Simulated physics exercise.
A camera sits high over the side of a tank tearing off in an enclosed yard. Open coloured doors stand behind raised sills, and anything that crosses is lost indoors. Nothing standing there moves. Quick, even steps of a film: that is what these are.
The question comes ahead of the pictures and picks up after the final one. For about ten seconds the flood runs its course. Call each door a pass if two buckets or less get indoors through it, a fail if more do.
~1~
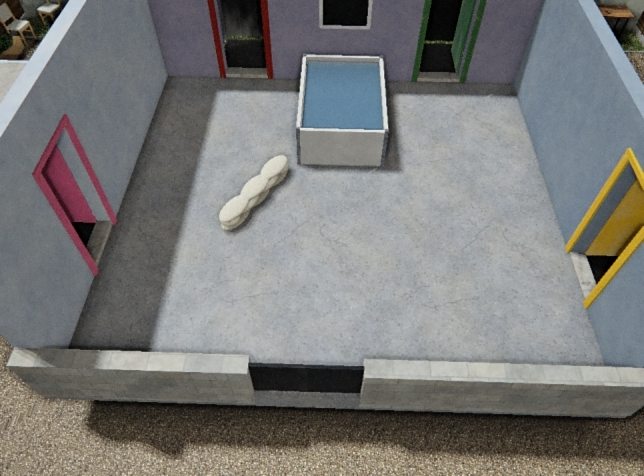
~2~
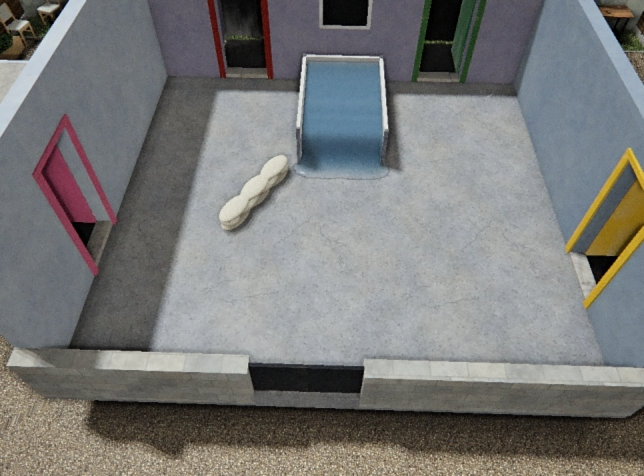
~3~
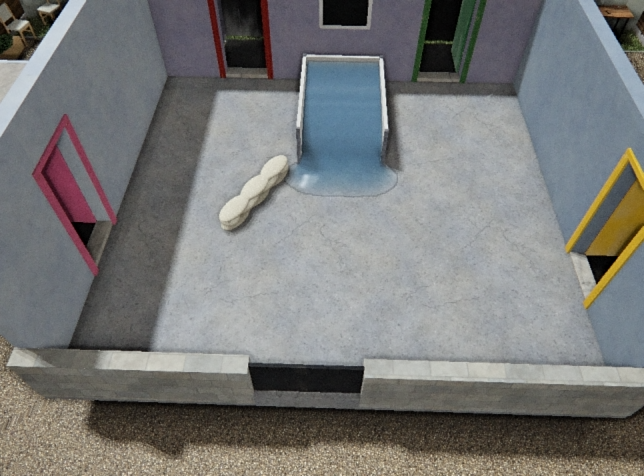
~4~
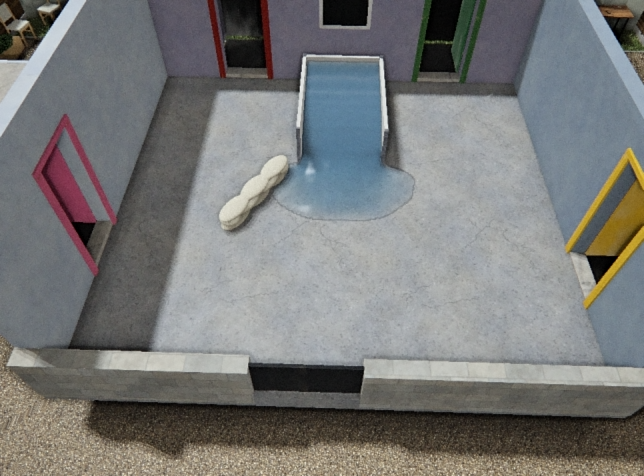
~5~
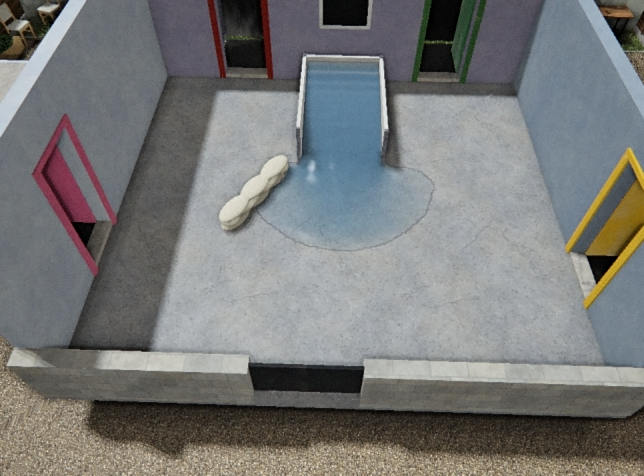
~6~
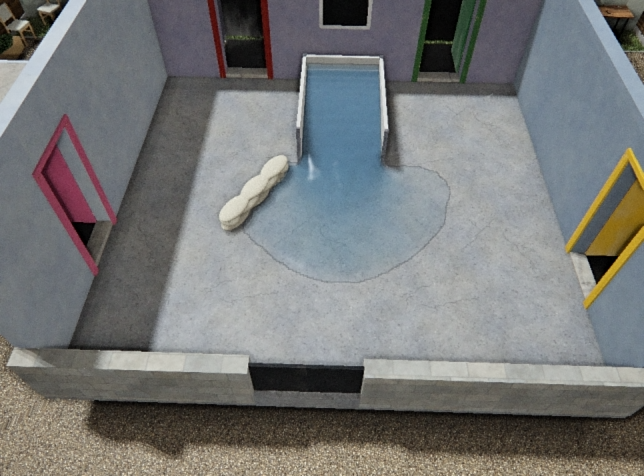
Yellow door: Fail, red door: Pass, pink door: Pass, green door: Pass.
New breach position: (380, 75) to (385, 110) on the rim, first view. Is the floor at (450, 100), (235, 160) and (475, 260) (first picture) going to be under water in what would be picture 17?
Submerged, unwetted, unwetted.
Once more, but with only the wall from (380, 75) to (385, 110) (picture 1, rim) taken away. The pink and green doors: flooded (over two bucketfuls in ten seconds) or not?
As for the doors, pink doesn't reach it and green gets past it.
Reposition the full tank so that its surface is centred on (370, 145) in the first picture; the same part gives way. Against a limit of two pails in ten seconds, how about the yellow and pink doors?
Here's my take: The yellow door gets past it, and the pink door doesn't reach it.
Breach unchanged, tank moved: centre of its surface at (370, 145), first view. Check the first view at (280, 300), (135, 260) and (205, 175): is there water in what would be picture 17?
Readings in order: Flood; no flood; no flood.
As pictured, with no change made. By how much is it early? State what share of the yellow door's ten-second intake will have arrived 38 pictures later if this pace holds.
About 75 per cent.
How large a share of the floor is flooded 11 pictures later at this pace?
That comes to about 40 per cent.
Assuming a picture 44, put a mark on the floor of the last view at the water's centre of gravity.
The water's centre sits above (328, 251).
A moment on, water covers 30 % of the floor; the yellow door not reached, the red door not reached, the pink door not reached, the green door not reached.
Next, water covers 40 % of the floor; the yellow door not reached, the red door not reached, the pink door not reached, the green door not reached.
Then, water covers 45 % of the floor; the yellow door under two buckets in, the red door not reached, the pink door wet at the sill, nothing in, the green door not reached.
Later, water covers 80 % of the floor; the yellow door over two buckets in, the red door not reached, the pink door wet at the sill, nothing in, the green door not reached.
In the end, water covers 95 % of the floor; the yellow door over two buckets in, the red door wet at the sill, nothing in, the pink door wet at the sill, nothing in, the green door wet at the sill, nothing in.
